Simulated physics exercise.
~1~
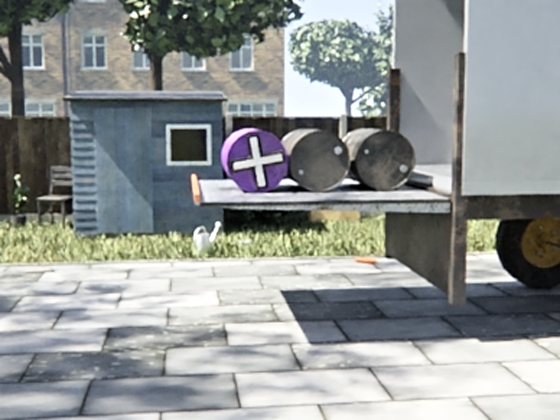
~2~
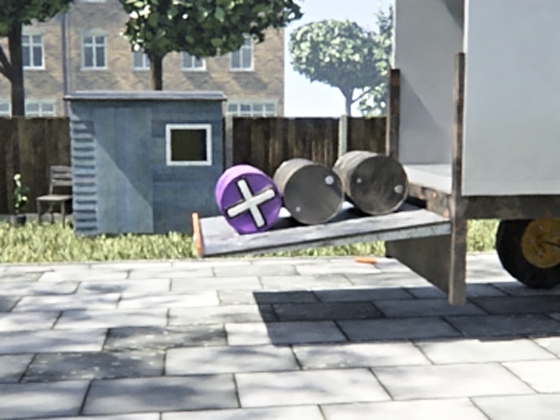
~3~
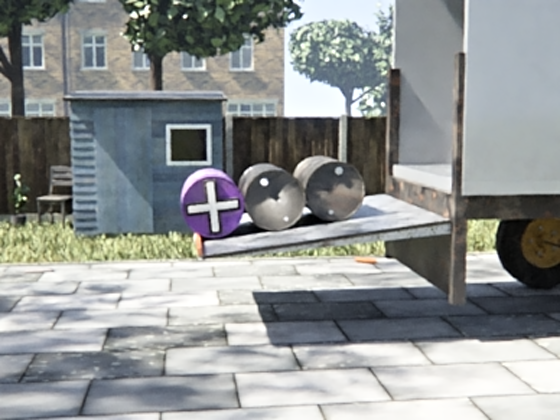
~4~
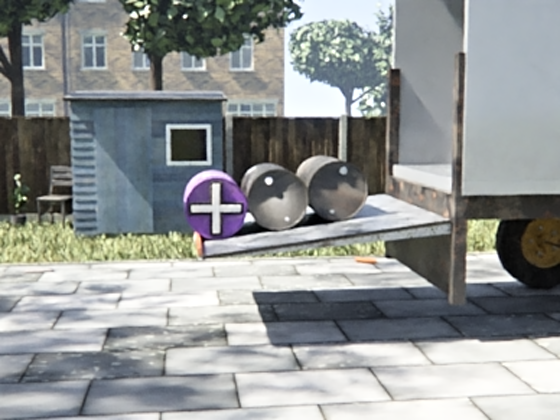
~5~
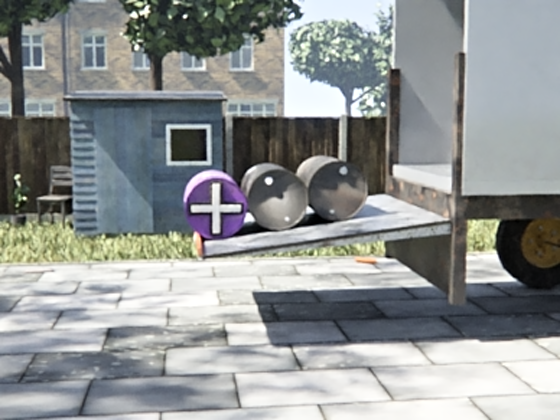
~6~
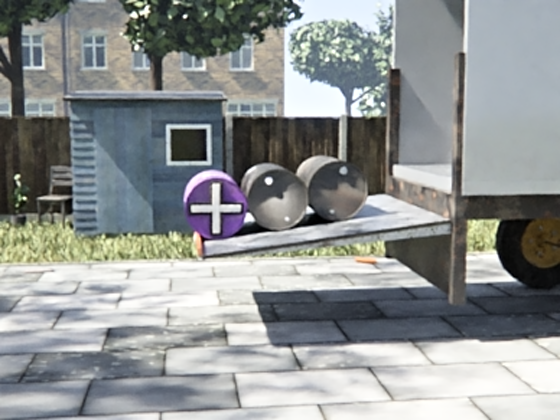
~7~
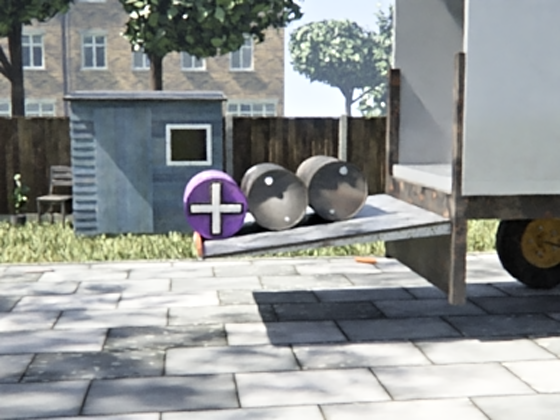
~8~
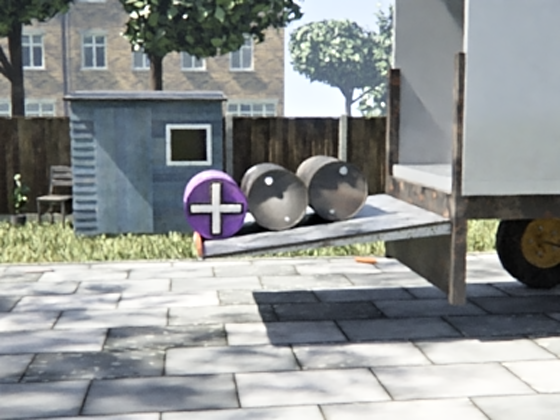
A purple drum with a white cross lies on its side at the left of two dark grey drums, all end-on, on the raised lift platform of a lorry seen from the side. Behind the paved yard stand a blue-grey shed, a wooden fence, trees and a brick building. The platform lowers a little and tilts down to the left, and the drums begin rolling that way. The purple one reaches the small orange stop at the outer edge, then rolls back very slightly. All three settle close together and stay on the sloping platform.
